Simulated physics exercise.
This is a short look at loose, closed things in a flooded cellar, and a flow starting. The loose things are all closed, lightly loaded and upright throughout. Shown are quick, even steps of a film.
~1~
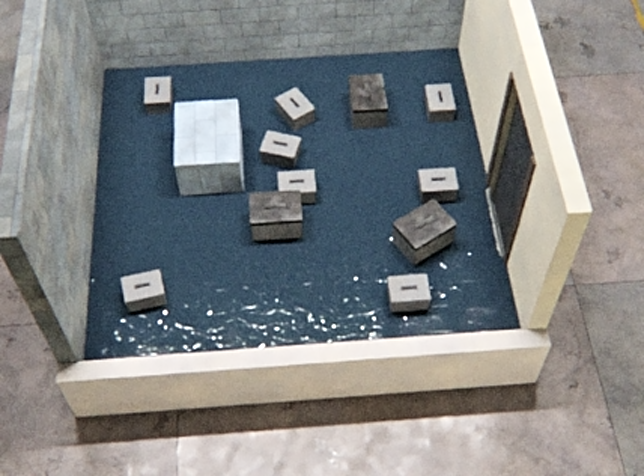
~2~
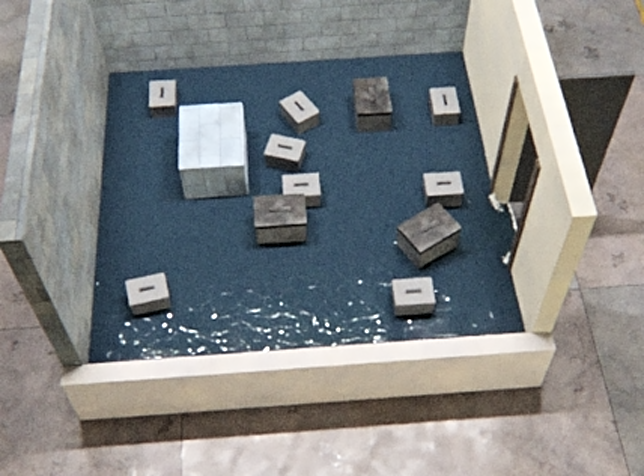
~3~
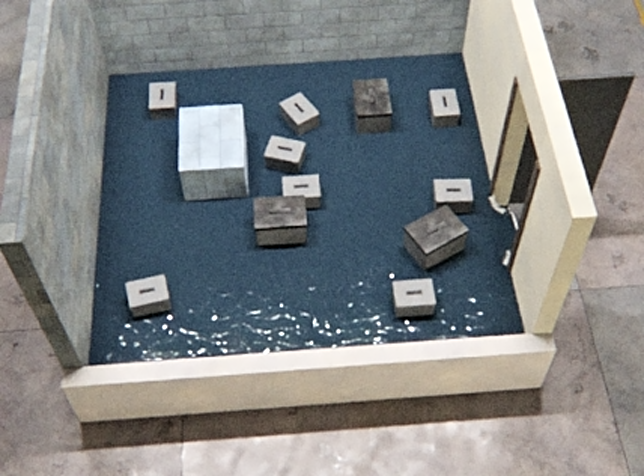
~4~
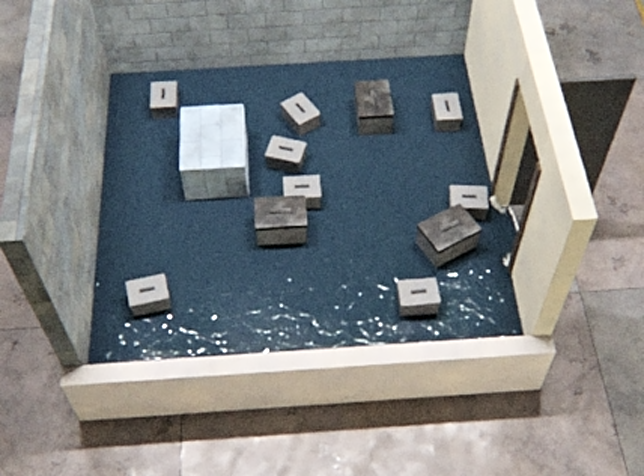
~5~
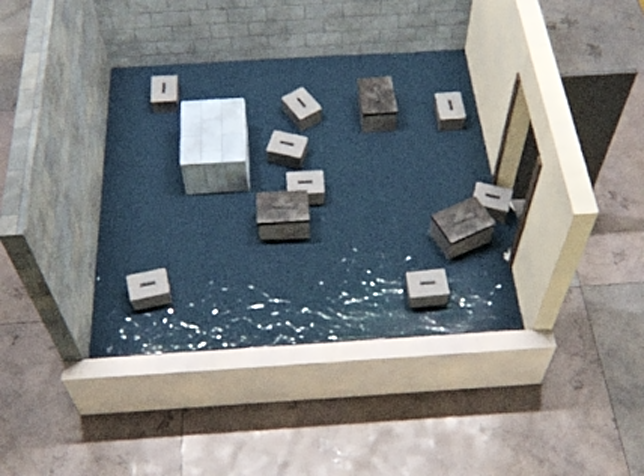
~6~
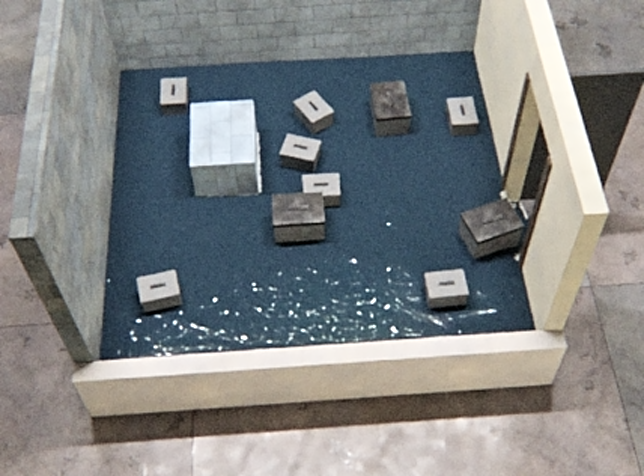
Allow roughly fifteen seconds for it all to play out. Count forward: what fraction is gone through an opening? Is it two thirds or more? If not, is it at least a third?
No, but at least a third.
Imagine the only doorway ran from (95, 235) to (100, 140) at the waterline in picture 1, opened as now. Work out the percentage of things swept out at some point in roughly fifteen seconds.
It works out to some 50 in a hundred.
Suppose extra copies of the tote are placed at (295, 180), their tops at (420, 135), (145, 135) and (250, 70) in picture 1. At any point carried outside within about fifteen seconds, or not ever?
First copy escapes, second copy doesn't escape, third copy doesn't escape.
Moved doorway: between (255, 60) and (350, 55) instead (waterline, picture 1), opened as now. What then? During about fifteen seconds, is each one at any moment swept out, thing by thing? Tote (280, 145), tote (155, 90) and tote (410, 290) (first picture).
The three read escape, escape and no escape, respectively.
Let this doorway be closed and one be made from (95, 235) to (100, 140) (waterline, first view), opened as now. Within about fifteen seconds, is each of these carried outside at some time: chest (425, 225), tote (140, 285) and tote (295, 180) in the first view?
First never leaves, second escapes, third escapes.
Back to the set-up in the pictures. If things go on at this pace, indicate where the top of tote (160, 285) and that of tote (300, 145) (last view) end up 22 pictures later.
Estimate - first: (212, 295), second: (361, 170).
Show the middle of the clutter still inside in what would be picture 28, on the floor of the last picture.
(367, 209).
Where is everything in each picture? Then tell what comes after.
A chest at (425, 223), afloat; a tote at (409, 288) floats; 0 of 11 have shifted, in the first frame.
A chest at (430, 227) floats; a tote at (414, 291), afloat; 0 of 11 have shifted, in the second frame.
A chest at (436, 229), afloat, close to its start; a tote at (414, 293), afloat; 2 of 11 have shifted, in the third frame.
A chest at (449, 227), afloat, close to its start; a tote at (419, 292), afloat, close to its start; 3 of 11 have shifted, in the fourth frame.
A chest at (464, 219) floats, a stride from its start; a tote at (428, 283), afloat, close to its start; 4 of 11 have shifted, in the fifth frame.
A chest at (492, 220) floats, a stride from its start; a tote at (447, 283) floats, close to its start; 8 of 11 have shifted, in the sixth frame.
A moment on, 2 of 11 are out; 9 afloat.
Next, 3 of 11 are out; 8 afloat.
Later, 4 of 11 are out; 7 afloat.
In the end, 7 of 11 are out; 4 afloat.
